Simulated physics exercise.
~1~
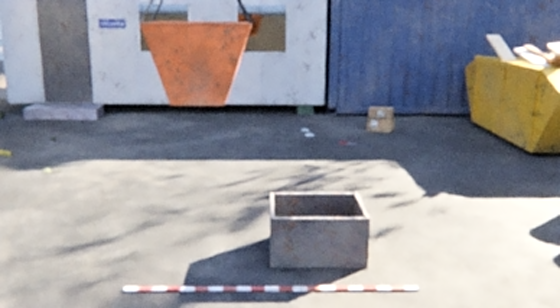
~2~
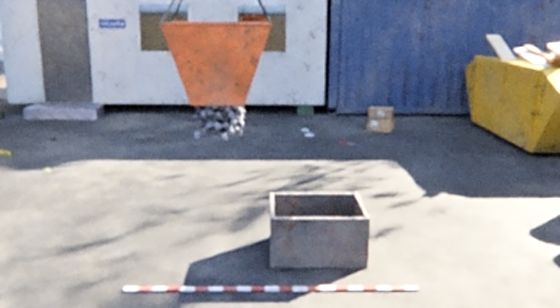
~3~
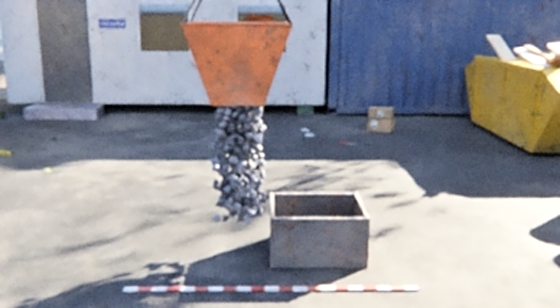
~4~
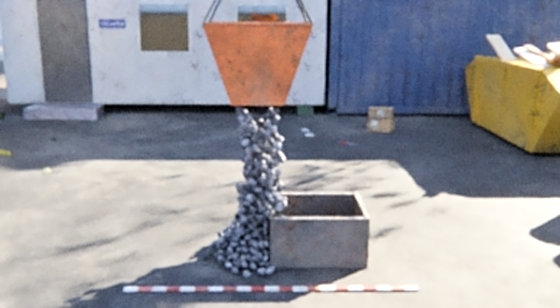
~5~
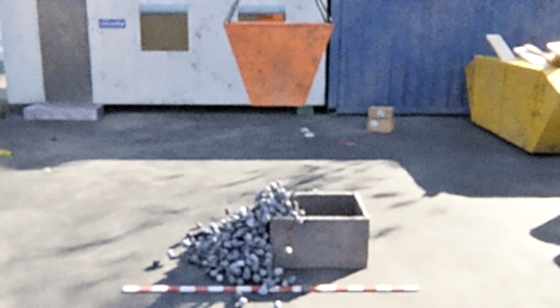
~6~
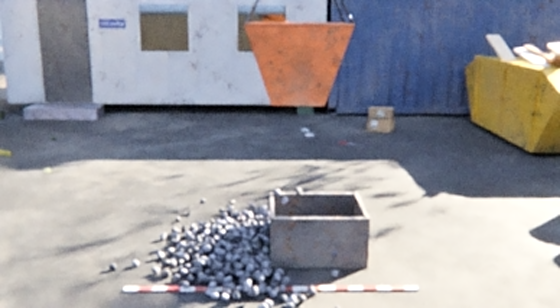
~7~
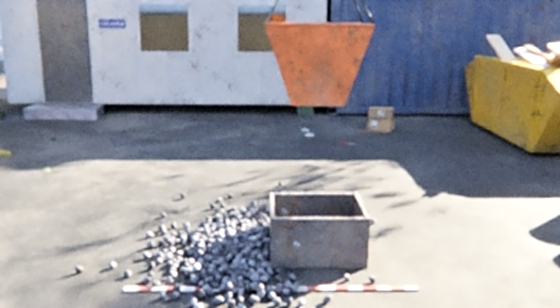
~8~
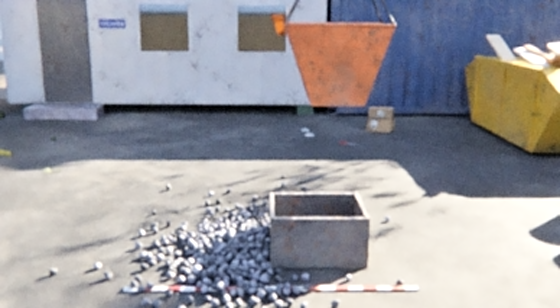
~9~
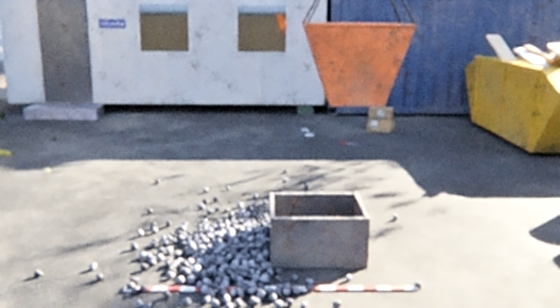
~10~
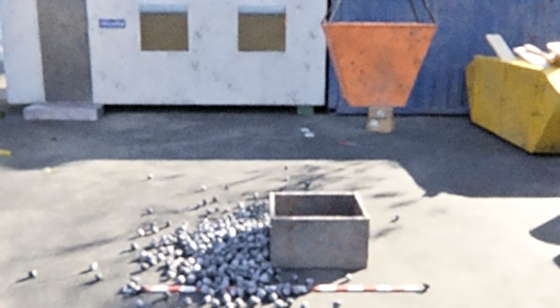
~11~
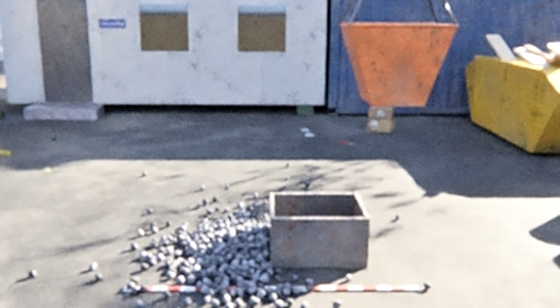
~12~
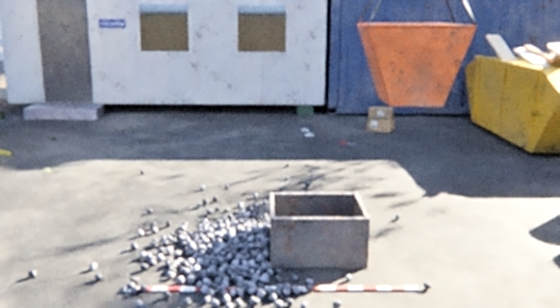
A long white cabin with window-like panels stands beside a blue corrugated wall across a sunlit paved yard, seen from a fixed, slightly raised viewpoint. An orange skip hangs at upper left, with a yellow container at right, an open grey bin in the foreground and a red-and-white striped staff before it. The skip glides right and pours rounded grey stones from its bottom. They drop mostly left of the bin, heap against its side and scatter outward. The empty skip continues right, leaving most stones spread left of the bin and a few stray ones beyond it.
